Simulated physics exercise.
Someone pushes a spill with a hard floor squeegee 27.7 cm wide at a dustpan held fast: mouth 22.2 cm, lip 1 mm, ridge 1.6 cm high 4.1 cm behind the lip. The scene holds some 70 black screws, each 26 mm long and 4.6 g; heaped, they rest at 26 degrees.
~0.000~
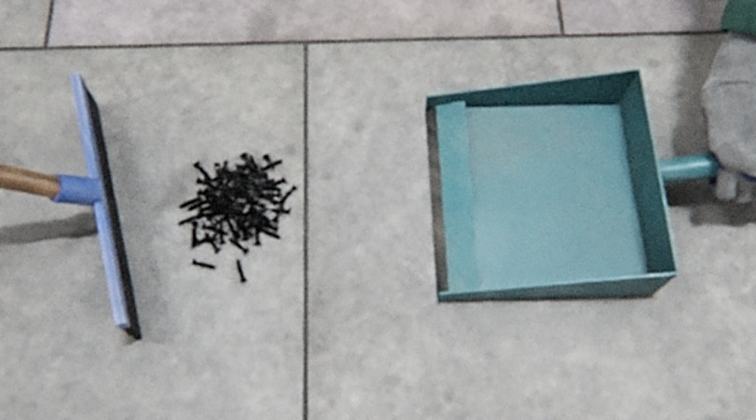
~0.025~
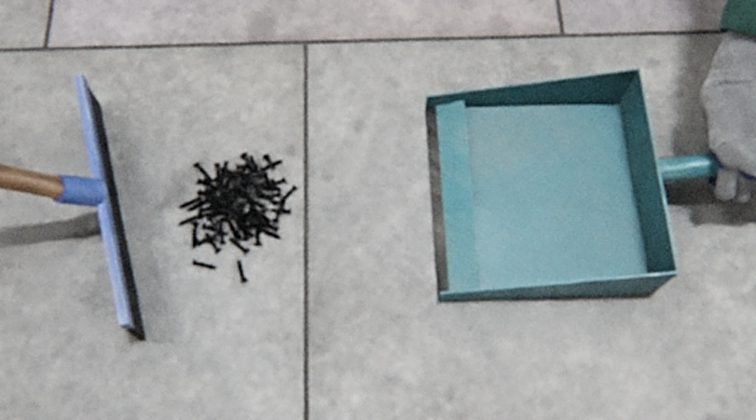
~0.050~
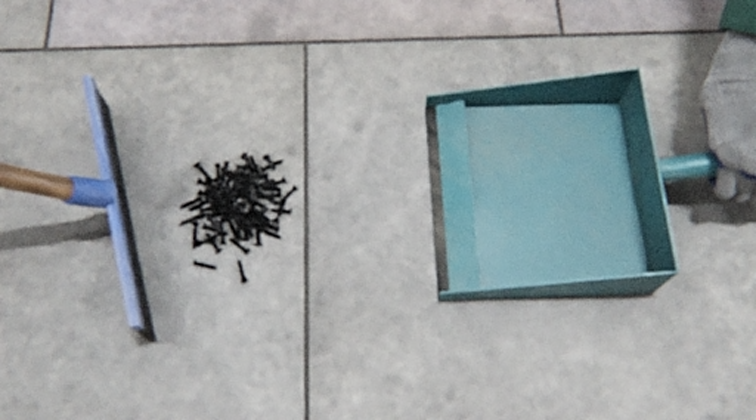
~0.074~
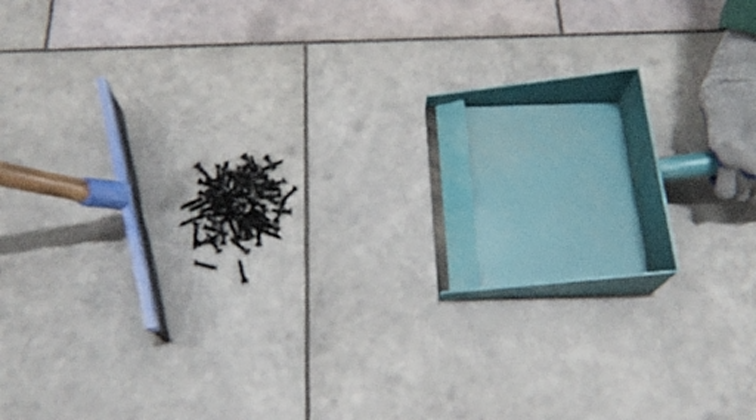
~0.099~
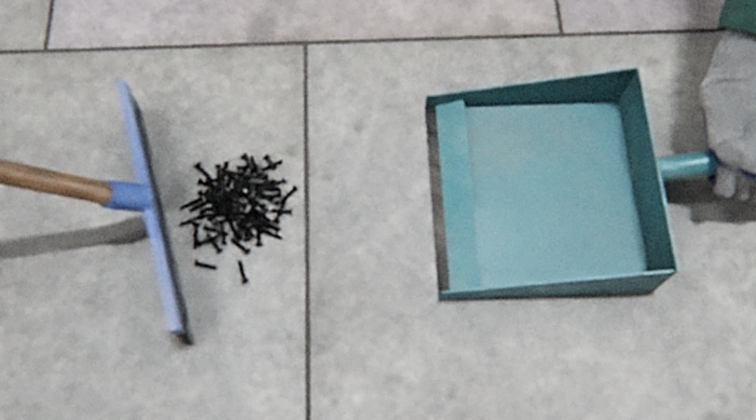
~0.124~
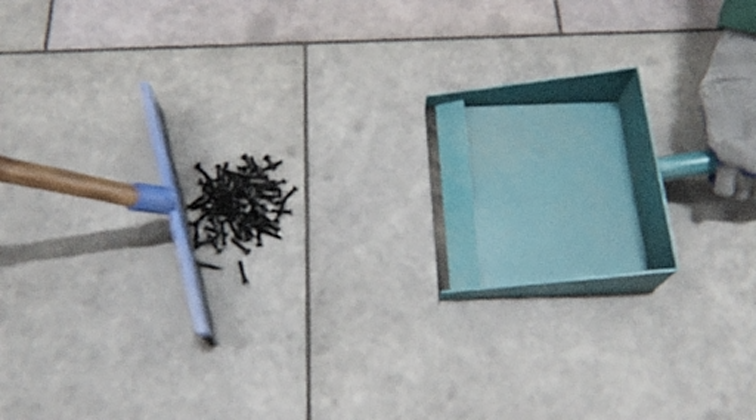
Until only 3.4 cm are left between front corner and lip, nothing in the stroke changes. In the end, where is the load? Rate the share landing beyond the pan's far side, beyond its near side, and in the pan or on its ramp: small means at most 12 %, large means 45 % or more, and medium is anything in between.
Shares: Past the pan's far side - small; past the pan's near side - small; in the pan or on its ramp - medium.
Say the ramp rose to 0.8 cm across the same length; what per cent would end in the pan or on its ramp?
In that case some 20 per cent.
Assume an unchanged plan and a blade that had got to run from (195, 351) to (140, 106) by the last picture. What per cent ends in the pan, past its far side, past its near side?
You'd see pan at 0, far at 0 and near at 5.
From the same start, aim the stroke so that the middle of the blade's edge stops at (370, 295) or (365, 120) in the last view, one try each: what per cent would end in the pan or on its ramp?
The two tries give about 5 and 30 percent.
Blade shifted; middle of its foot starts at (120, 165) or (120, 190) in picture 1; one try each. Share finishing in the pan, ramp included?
Close to 30 in a hundred, then close to 20 in a hundred.
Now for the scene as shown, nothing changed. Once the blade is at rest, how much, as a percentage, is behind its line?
Some 0 percent, give or take.
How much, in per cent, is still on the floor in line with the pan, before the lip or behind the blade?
Some 75 per cent of them end up there.
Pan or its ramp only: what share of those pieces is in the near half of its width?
Around 70 percent.
After 0.24 s, middle of the blade 15 cm from the lip; 0 % over the lip, far side 0 %, near side 0 %.
Then, at 0.31 s, middle of the blade 9 cm from the lip; 0 % over the lip, far side 0 %, near side 0 %.
Then, at 0.52 s, middle of the blade 7 cm from the lip; 25 % over the lip, far side 0 %, near side 0 %.
By 1.2 s all is still; far side 0 %, near side 0 %, pan 20 %, in front of the lip or behind the blade 75 %.
